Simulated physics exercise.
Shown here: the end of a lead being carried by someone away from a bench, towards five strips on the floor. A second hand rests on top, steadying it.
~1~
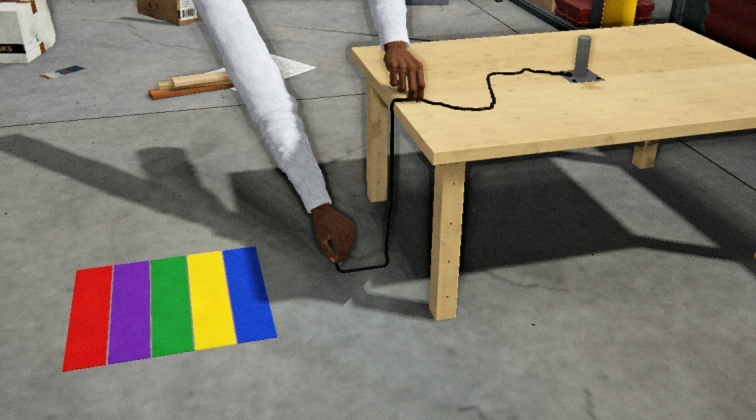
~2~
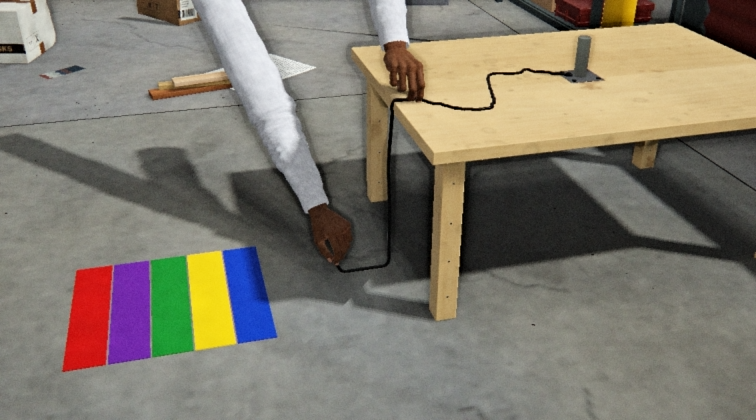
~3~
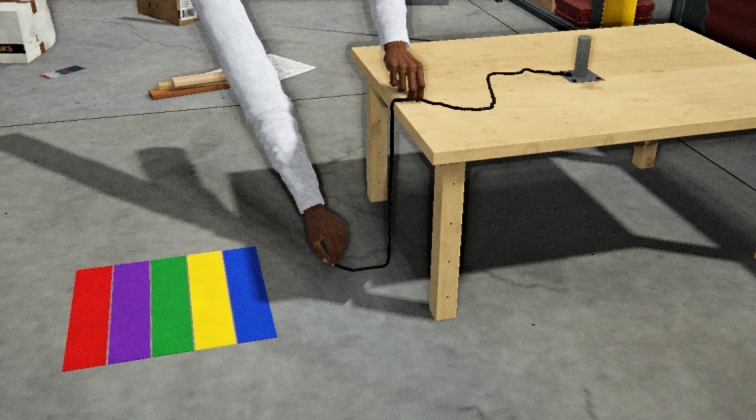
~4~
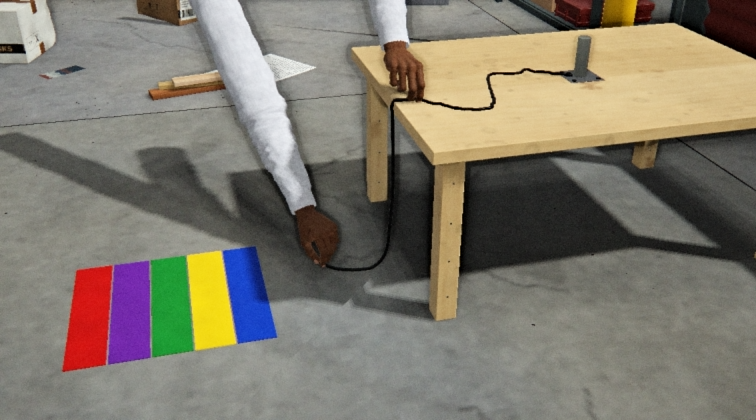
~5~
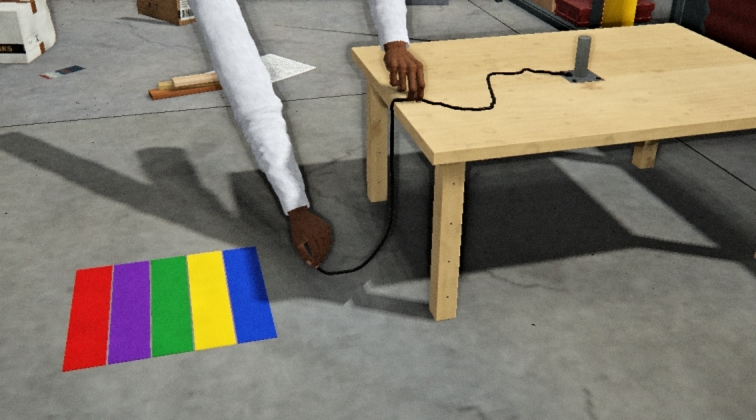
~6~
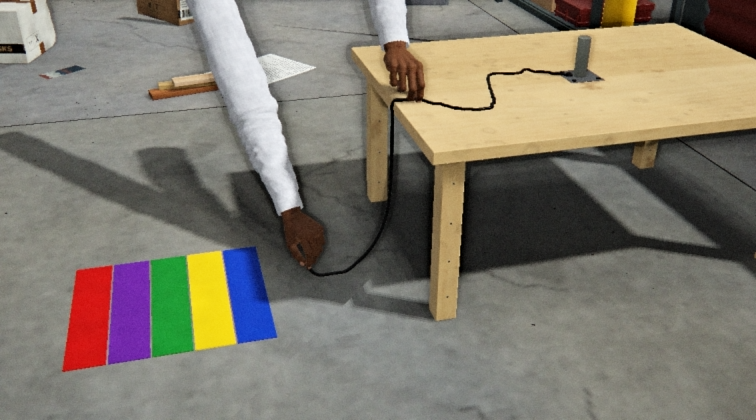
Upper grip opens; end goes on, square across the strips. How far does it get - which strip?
Red.
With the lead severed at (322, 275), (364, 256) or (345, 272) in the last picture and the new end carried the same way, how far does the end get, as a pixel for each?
Estimated positions in order: (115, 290); (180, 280); (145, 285).
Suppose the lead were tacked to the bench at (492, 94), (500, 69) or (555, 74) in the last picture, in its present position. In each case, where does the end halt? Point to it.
Those spots come out as (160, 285), (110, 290) and (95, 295).
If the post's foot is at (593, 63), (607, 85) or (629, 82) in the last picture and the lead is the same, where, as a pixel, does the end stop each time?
You'd find it around (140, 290), then (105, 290), and finally (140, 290).
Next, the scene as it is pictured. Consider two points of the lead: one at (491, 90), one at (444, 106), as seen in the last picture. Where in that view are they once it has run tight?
(442, 92) and (351, 128).
Early on, end near (163, 285); over green.
Midway, end near (116, 291); over purple.
At the end of the slack, end near (87, 295); over red. The end stops over the red strip.
